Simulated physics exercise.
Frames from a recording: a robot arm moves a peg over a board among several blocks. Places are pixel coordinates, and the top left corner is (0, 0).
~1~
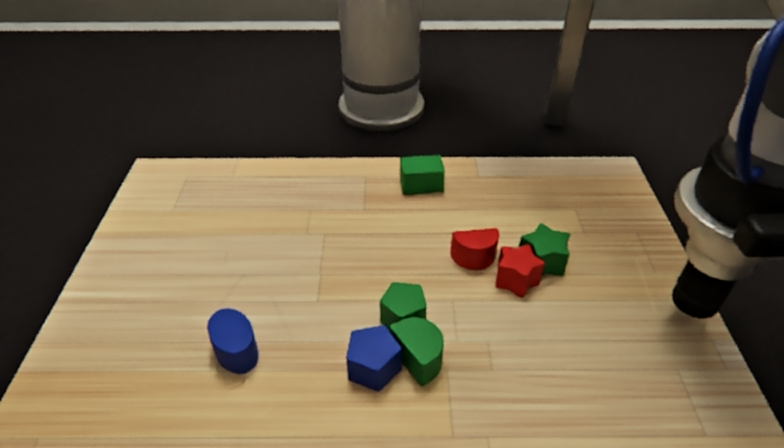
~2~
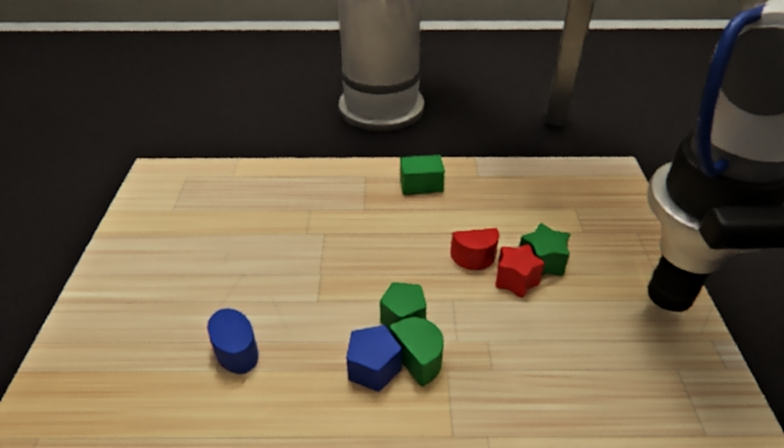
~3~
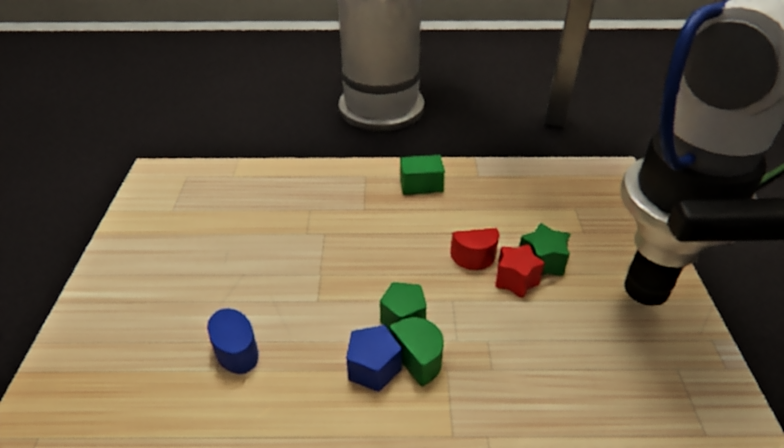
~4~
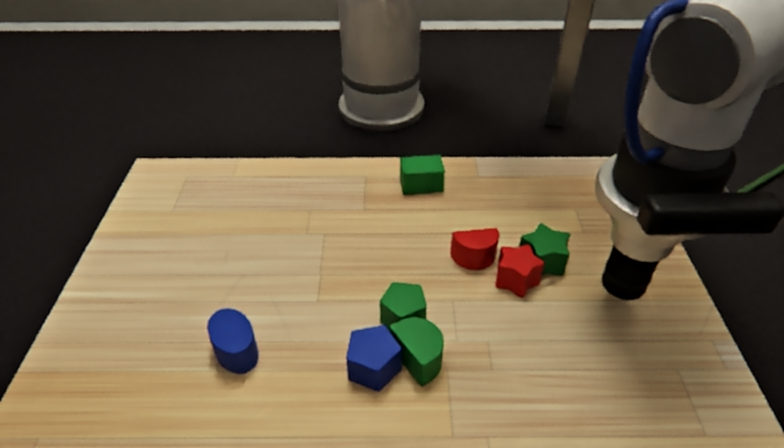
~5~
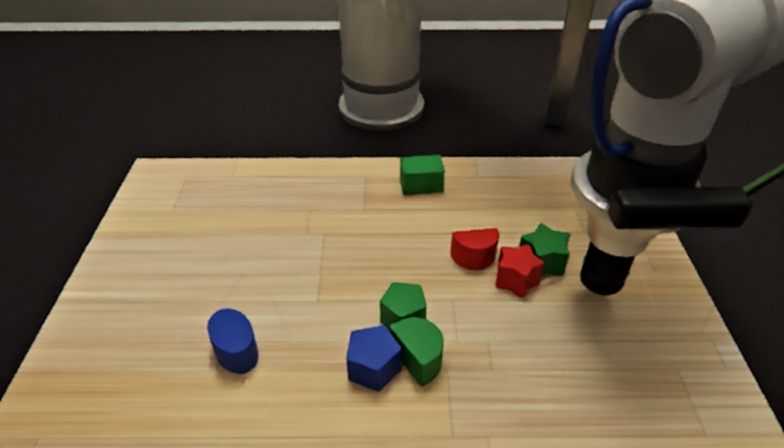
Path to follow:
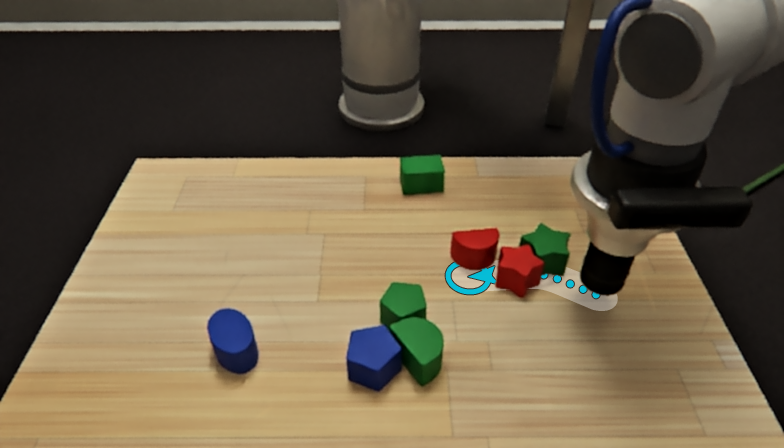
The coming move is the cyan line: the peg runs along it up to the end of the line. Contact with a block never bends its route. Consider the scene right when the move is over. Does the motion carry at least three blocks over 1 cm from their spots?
Going by the path, yes.
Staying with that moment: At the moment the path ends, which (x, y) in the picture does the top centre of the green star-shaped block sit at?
At pixel (511, 223).
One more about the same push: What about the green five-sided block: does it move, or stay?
It sits in its place.
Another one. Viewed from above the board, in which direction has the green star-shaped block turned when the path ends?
It twists with the clock when seen from above.
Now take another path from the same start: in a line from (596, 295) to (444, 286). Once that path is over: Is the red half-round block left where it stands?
No, I don't think so.
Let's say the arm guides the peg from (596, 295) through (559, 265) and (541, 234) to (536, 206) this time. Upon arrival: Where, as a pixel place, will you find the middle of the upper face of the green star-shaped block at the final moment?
At roughly (503, 210).
The drawn path runs from (596, 295) by way of (553, 277) and (511, 274) to (468, 277).
On the path given first. One third of the way, peg at (556, 263); red star-shaped block at (512, 257), turned 30° anticlockwise; green star-shaped block at (527, 227), turned 15° clockwise.
Two thirds of the way, peg at (512, 261); red half-round block at (466, 233); red star-shaped block at (478, 262), turned 65° anticlockwise; green star-shaped block at (512, 223), turned 65° clockwise.
At the end, peg at (470, 263); green five-sided block not moved; red half-round block at (452, 230), turned 30° clockwise; red star-shaped block at (437, 266), turned 70° anticlockwise; green star-shaped block at (511, 223), turned 65° clockwise.
